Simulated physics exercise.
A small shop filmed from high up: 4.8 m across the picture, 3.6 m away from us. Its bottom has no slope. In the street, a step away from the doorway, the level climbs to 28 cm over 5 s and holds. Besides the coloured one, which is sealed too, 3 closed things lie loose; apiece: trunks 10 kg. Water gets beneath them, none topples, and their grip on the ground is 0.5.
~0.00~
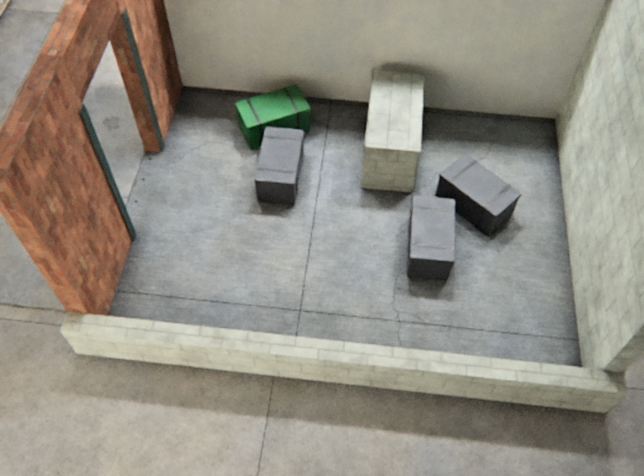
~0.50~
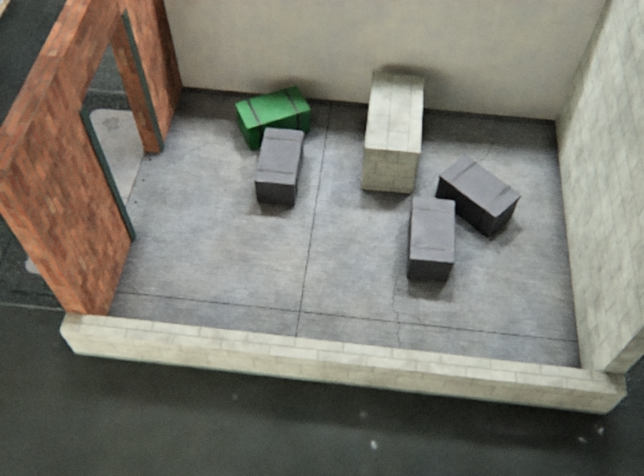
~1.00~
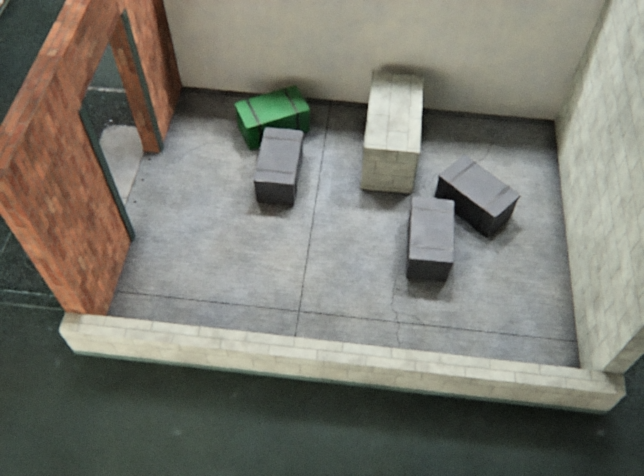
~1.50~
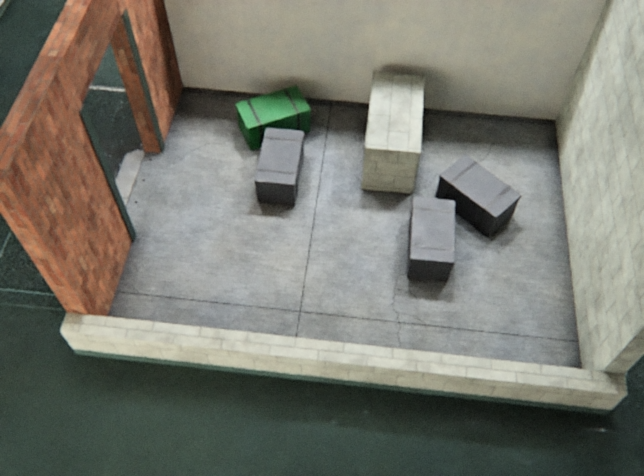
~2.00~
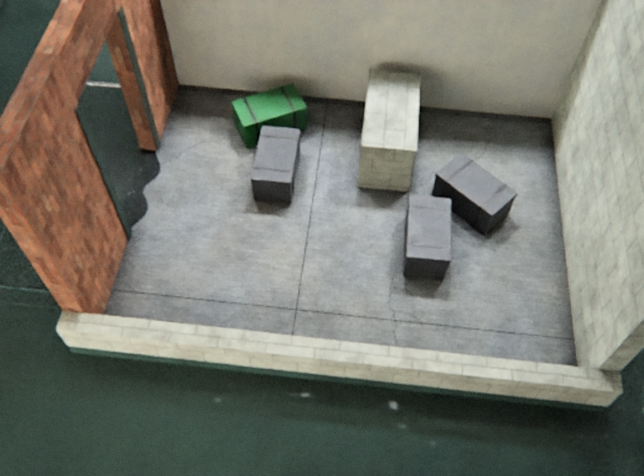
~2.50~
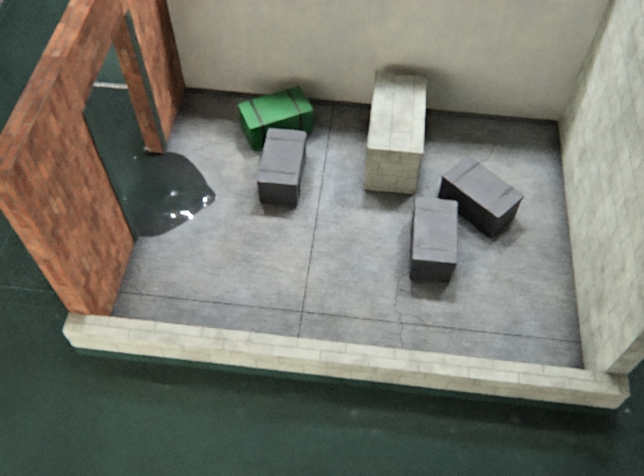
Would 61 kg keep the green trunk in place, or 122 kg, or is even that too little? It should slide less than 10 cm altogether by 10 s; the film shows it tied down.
I expect that the smaller load will do.
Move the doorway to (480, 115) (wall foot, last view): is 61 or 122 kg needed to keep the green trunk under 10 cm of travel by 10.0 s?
Then the lower weight is enough.
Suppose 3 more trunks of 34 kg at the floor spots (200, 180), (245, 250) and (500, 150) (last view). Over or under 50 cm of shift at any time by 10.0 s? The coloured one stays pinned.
In that order: Past it, past it, less.
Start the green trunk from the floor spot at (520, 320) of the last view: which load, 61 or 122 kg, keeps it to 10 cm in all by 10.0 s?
Either load holds.
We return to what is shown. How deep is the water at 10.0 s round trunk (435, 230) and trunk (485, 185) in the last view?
Roughly 11 and 13 cm.
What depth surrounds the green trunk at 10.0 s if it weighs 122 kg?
Roughly 10 cm.
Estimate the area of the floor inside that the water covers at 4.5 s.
Some 7.0 m2.
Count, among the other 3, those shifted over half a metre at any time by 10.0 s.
I count 3.
After 3.5 s the green trunk would be 0 cm from its start with 61 kg and 0 cm from its start with 122 kg; 1 cm of water round it then.
After 4.5 s the green trunk would be 0 cm from its start with 61 kg and 0 cm from its start with 122 kg; 3 cm of water round it then.
After 7.0 s the green trunk would be 0 cm from its start with 61 kg and 0 cm from its start with 122 kg; 8 cm of water round it then.
After 10.0 s the green trunk would be 0 cm from its start with 61 kg and 0 cm from its start with 122 kg; 10 cm of water round it then.
